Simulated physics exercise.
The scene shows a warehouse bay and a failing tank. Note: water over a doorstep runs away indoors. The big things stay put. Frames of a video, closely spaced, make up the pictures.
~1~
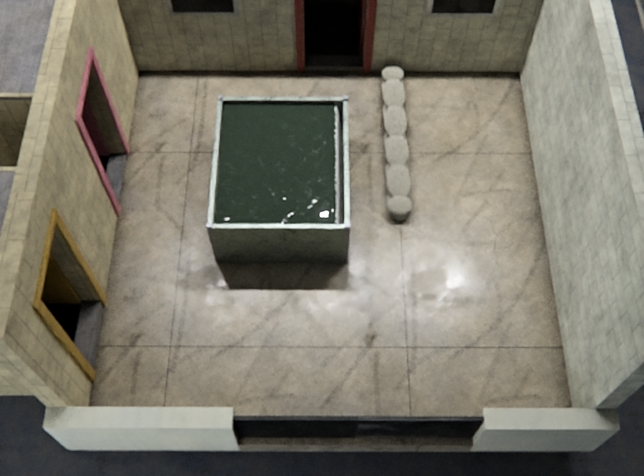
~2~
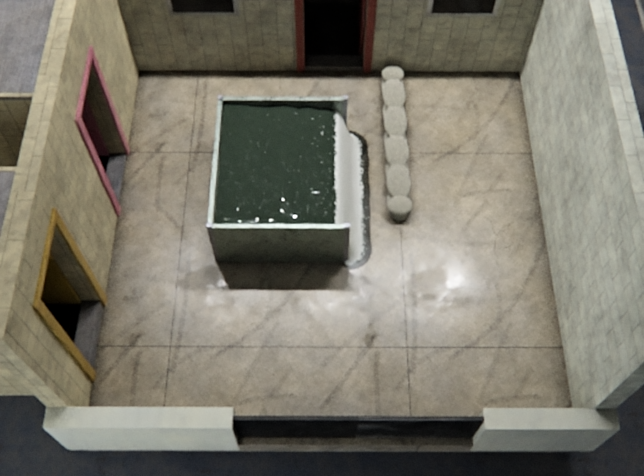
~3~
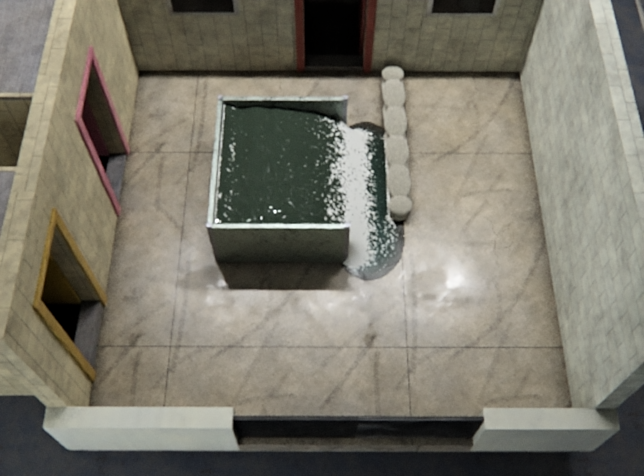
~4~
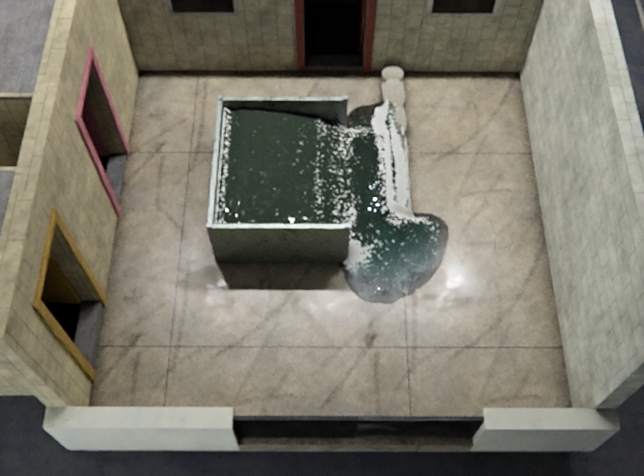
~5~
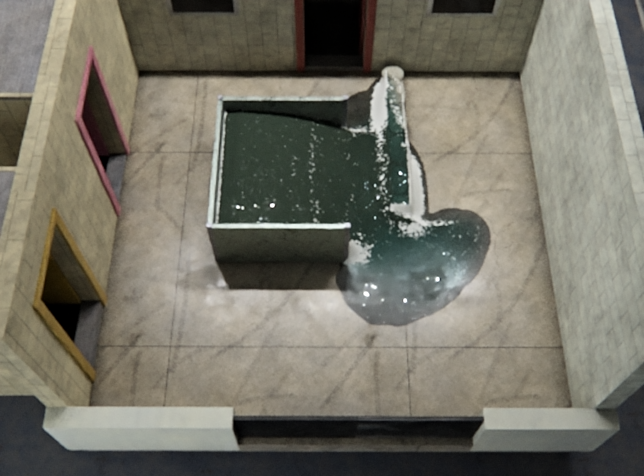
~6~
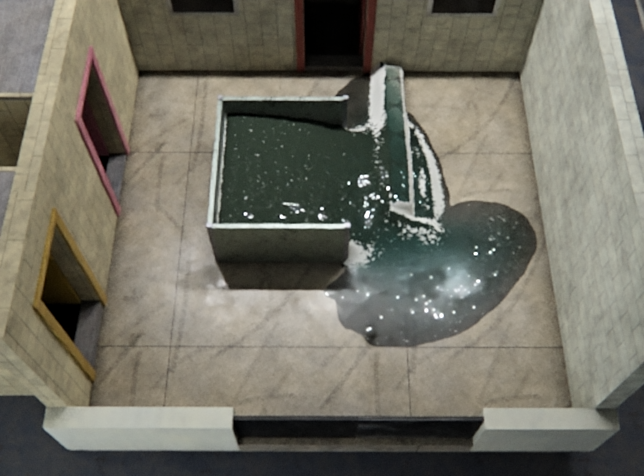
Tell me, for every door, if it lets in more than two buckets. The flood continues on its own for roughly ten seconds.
My prediction: The yellow door will receive two buckets or fewer; the red door will receive over two buckets; the pink door will receive over two buckets.
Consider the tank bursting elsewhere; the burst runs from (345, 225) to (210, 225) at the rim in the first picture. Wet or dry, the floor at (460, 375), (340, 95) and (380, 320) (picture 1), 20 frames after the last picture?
Taking each in turn, they come out watered, kept dry, watered.
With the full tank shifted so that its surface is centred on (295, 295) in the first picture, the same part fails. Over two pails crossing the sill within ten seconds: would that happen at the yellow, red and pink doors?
Result - yellow door undershoots, red door undershoots, pink door undershoots.
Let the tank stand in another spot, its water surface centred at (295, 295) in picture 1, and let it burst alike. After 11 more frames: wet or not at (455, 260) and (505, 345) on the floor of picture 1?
Taking both places in turn, they end up inundated and inundated.
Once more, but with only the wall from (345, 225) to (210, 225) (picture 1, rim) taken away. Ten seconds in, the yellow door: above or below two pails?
The yellow one tops the limit.
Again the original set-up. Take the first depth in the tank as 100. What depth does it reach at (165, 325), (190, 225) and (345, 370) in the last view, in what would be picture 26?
About 0, 0 and 12 percent, in that order.
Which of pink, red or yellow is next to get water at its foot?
I'd say the red door.
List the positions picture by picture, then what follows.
The tank at (281, 163) is whole and still, in the first picture.
Water pours out at (343, 186) and has run to a hidden place, in the second picture.
Water pours out at (343, 187) and has run to (370, 128), in the third picture.
Water pours out at (343, 189) and has run to (382, 106), in the fourth picture.
Water pours out at (343, 189) and has run to (381, 84), in the fifth picture.
The front is at (529, 246), out from the gap at (343, 189), in the sixth picture.
A moment on, water covers 45 % of the floor; the yellow door not reached, the red door under two buckets in, the pink door not reached.
Next, water covers 55 % of the floor; the yellow door not reached, the red door over two buckets in, the pink door not reached.
Then, water covers 65 % of the floor; the yellow door not reached, the red door far over two buckets in, the pink door wet at the sill, nothing in.
Later, water covers 95 % of the floor; the yellow door wet at the sill, nothing in, the red door far over two buckets in, the pink door wet at the sill, nothing in.
In the end, water covers 95 % of the floor; the yellow door wet at the sill, nothing in, the red door far over two buckets in, the pink door over two buckets in.
